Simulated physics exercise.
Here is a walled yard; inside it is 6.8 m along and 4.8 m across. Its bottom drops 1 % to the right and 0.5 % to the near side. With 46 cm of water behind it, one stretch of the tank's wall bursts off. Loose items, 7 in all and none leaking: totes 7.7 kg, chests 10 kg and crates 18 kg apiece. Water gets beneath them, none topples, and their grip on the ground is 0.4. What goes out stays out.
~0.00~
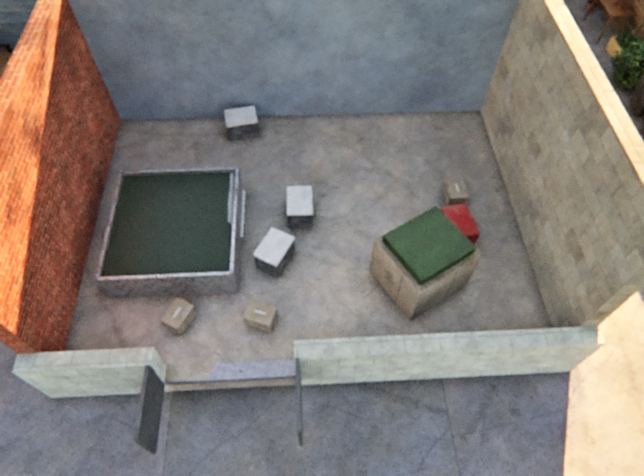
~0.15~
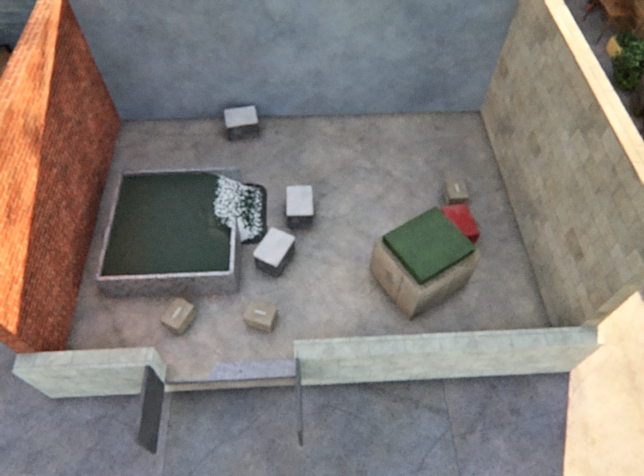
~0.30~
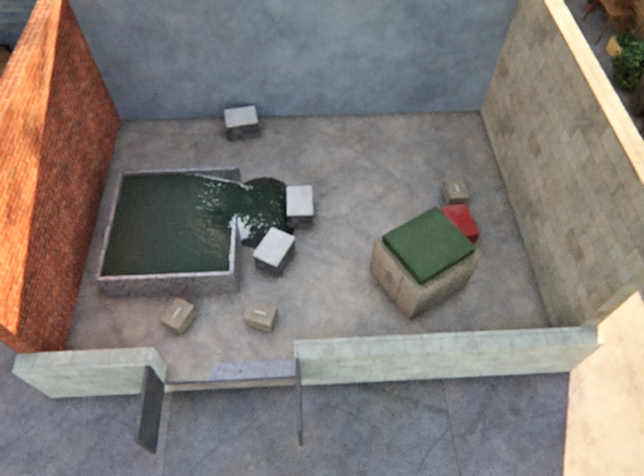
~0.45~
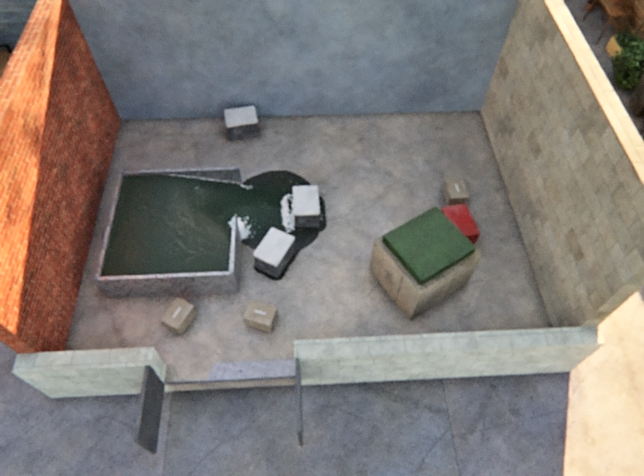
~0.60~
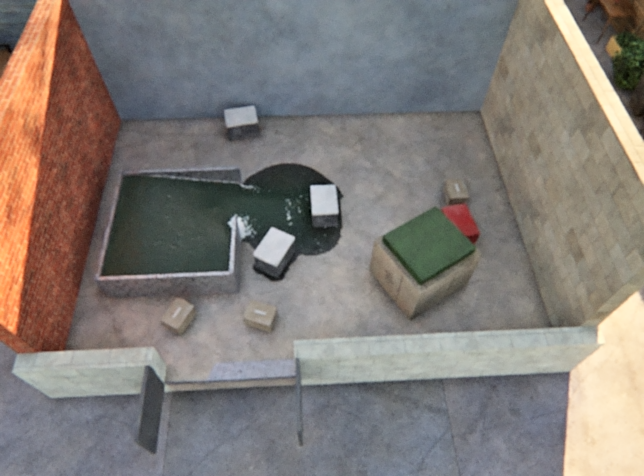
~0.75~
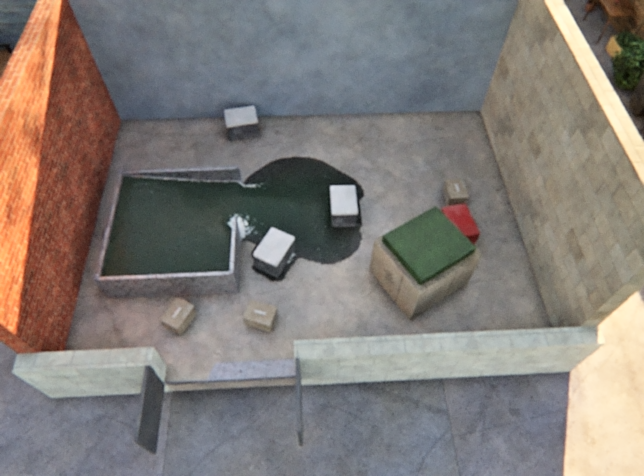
Dark water bursts from the tank's right side, spreads across the yard and pushes one grey box right.
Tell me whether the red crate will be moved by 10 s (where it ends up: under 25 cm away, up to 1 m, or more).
Red crate gets carried off.
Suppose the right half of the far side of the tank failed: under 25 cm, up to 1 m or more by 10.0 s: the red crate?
In that case the red crate holds its place.
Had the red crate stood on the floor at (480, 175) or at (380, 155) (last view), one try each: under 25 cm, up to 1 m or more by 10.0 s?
In that order: It gets carried off; it travels far.
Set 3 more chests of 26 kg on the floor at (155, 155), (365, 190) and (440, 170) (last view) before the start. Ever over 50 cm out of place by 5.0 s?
In that order: Less, over, more.
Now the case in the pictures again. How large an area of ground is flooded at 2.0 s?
About 17 m2.
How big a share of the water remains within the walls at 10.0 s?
About 98 per cent.
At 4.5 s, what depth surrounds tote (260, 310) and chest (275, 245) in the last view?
About 0 and 1 cm.
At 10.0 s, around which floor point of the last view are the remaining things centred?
At about (336, 273).
After 2.0 s the red crate is near (475, 223), 0.2 m from its start, aground; 0 of 7 are out; 0 afloat.
After 4.5 s the red crate is near (502, 270), 1.0 m from its start, aground; 0 of 7 are out; 2 afloat.
After 7.0 s the red crate is near (478, 314), 1.6 m from its start, afloat; 0 of 7 are out; 3 afloat.
After 10.0 s the red crate is near (446, 320), 1.8 m from its start, aground; 0 of 7 are out; 2 afloat.
